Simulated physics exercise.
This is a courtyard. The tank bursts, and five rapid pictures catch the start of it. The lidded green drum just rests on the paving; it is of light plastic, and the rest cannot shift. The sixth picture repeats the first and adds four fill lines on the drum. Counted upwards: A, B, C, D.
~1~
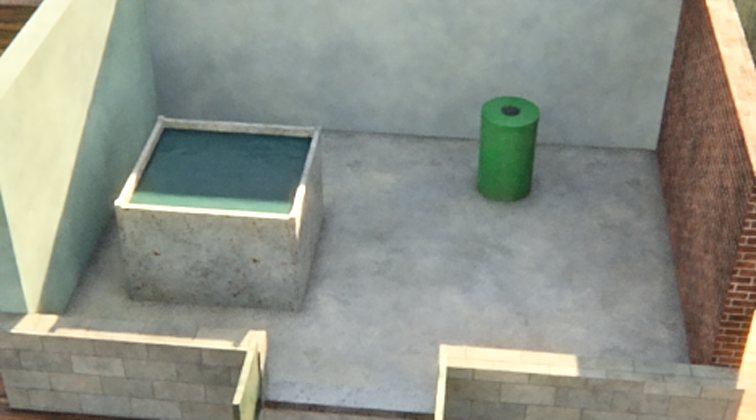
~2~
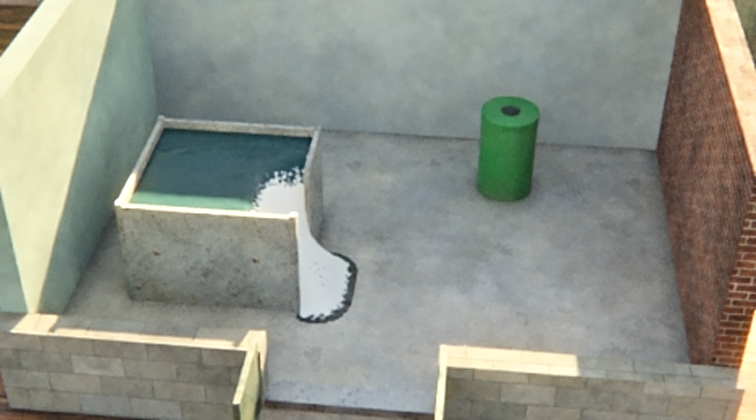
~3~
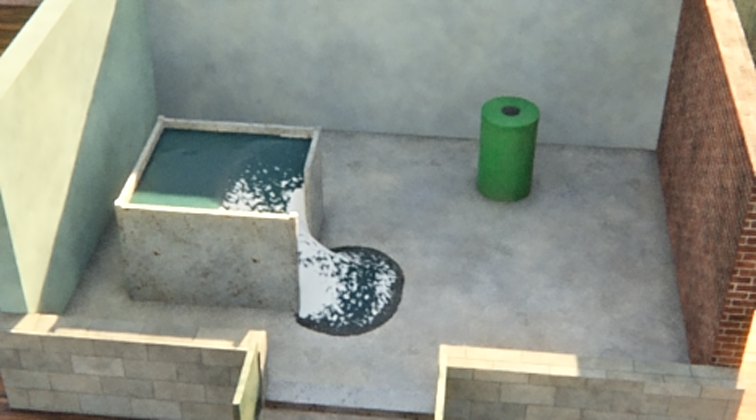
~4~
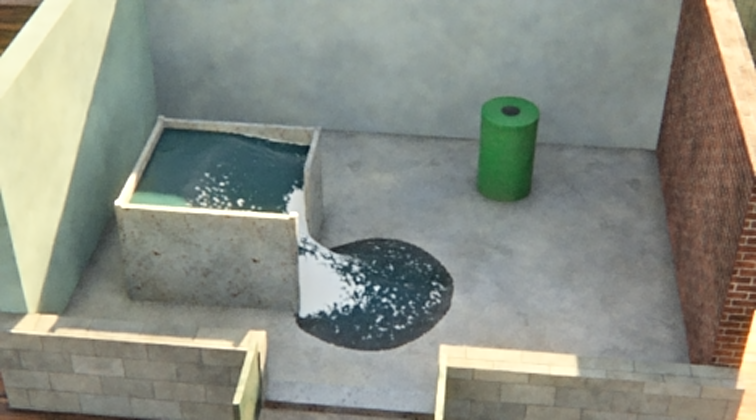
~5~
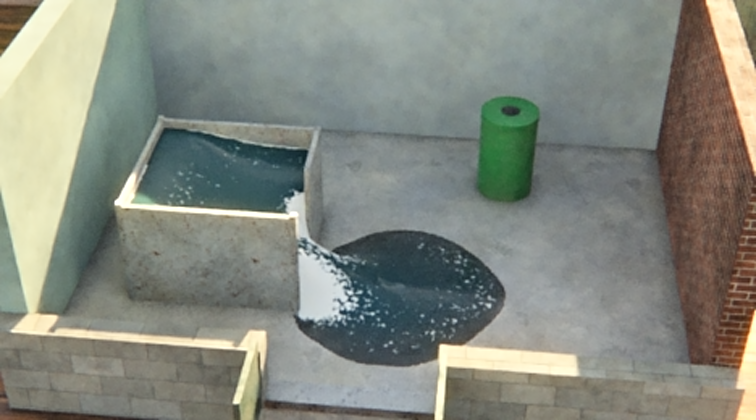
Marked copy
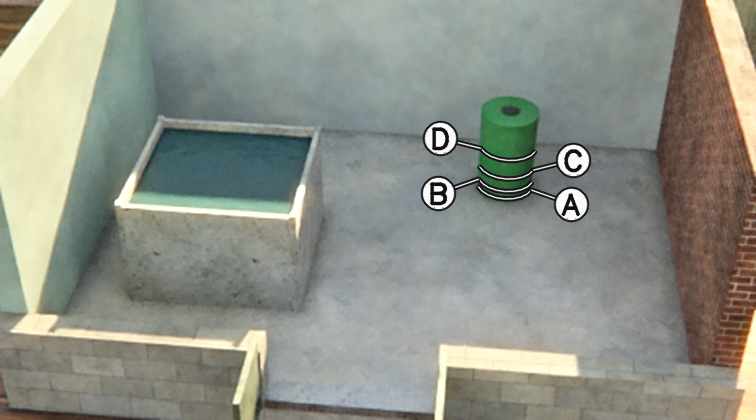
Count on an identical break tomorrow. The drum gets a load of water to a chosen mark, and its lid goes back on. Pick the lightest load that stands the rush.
The limit is C.
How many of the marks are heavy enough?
Two of them.
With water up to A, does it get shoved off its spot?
Yes, it does.
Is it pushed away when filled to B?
Yes.
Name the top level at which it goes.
That would be B.
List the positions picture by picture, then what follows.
In the first frame, lid of the green drum at (510, 111); tank full, its middle at (224, 172); open gate at (352, 343).
In the second frame, 2 % of the ground wet, in view closest to the drum at (337, 257).
In the third frame, 4 % of the ground wet, in view closest to the drum at (390, 264).
In the fourth frame, 8 % of the ground wet, in view closest to the drum at (400, 244).
In the fifth frame, lid of the green drum at (510, 111); 12 % of the ground wet, in view closest to the drum at (440, 242).
On the marked copy, A at (504, 198); B at (504, 191); C at (506, 178); D at (507, 160); from the bottom up A, B, C, D.
If A is chosen, it is pushed about 5 times its own width away.
If B is chosen, it is pushed about its own width away.
If C is chosen, it does not move.
If D is chosen, it does not move.
